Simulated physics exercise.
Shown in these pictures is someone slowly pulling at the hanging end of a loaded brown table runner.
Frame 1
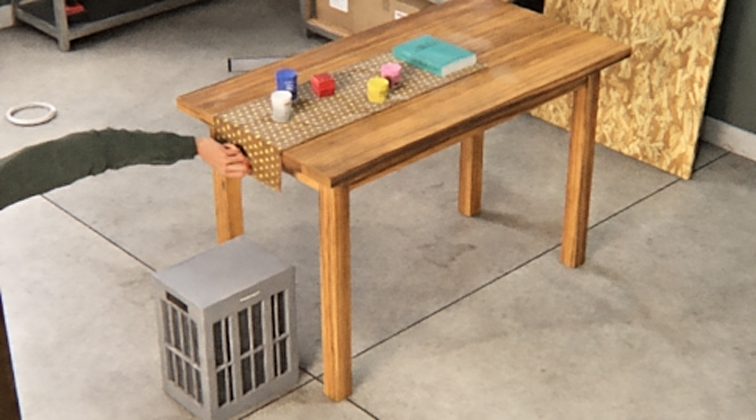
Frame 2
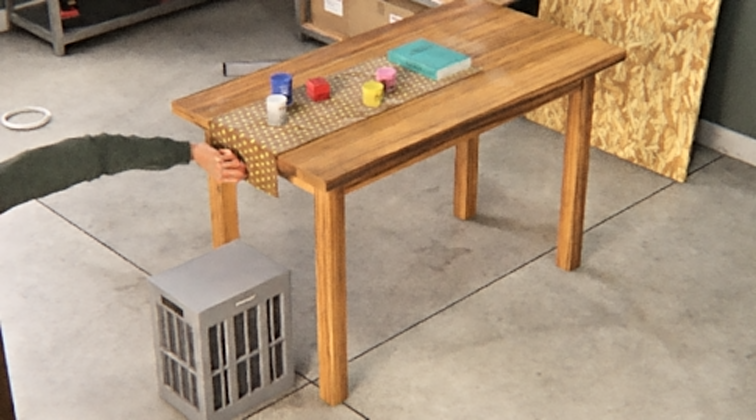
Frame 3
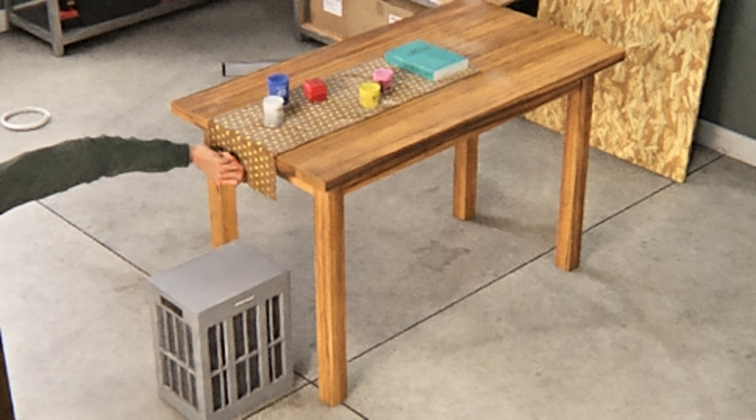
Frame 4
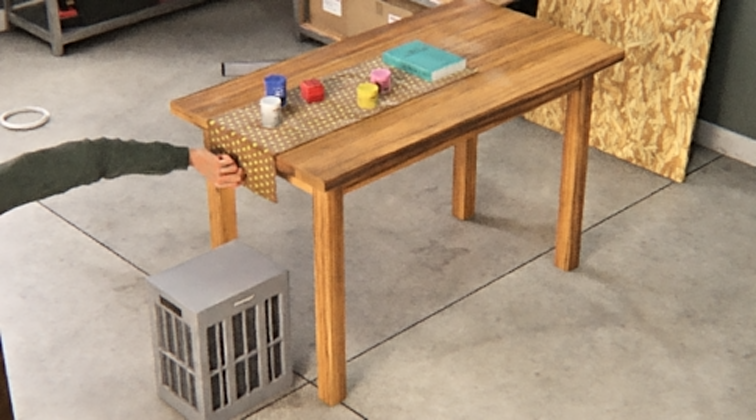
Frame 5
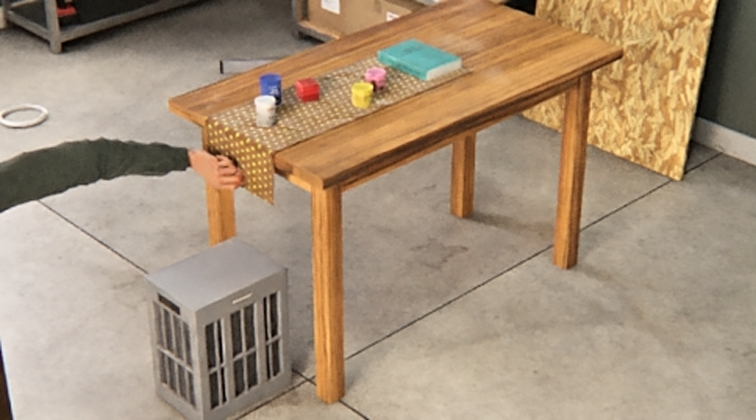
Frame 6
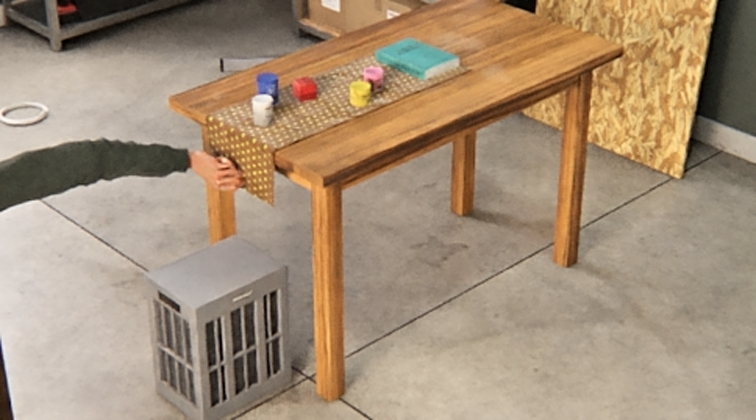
Patterned brown table runner being drawn slowly over a wooden table's edge by a hand, small colourful pots and teal book shifting left.
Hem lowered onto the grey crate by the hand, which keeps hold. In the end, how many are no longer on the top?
Most likely just two will go over the edge.
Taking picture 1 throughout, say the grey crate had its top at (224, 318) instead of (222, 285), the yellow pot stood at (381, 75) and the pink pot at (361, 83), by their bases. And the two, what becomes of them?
So the yellow pot stays there, and the pink pot stays there.
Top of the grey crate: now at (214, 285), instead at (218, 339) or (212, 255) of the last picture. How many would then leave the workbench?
That would be 4 and 1.
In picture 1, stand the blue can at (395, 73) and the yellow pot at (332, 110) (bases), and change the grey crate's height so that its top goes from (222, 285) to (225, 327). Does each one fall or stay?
As for the blue can, it stays in place; as for the yellow pot, it leaves the top.
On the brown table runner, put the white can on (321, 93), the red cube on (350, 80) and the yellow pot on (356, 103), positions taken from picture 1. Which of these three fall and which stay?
White can: Still up. Red cube: Still up. Yellow pot: Still up.
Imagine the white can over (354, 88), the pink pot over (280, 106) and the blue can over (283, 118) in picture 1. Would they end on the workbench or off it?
The white can keeps its place on top, the pink pot goes over, the blue can drops off.
Soon after, hem near (242, 210); all still up.
After that, hem near (243, 236); white can gone.
And then, hem on the crate; white can and blue can gone.
In the end, hem on the crate; white can and blue can gone. Over the edge go two.
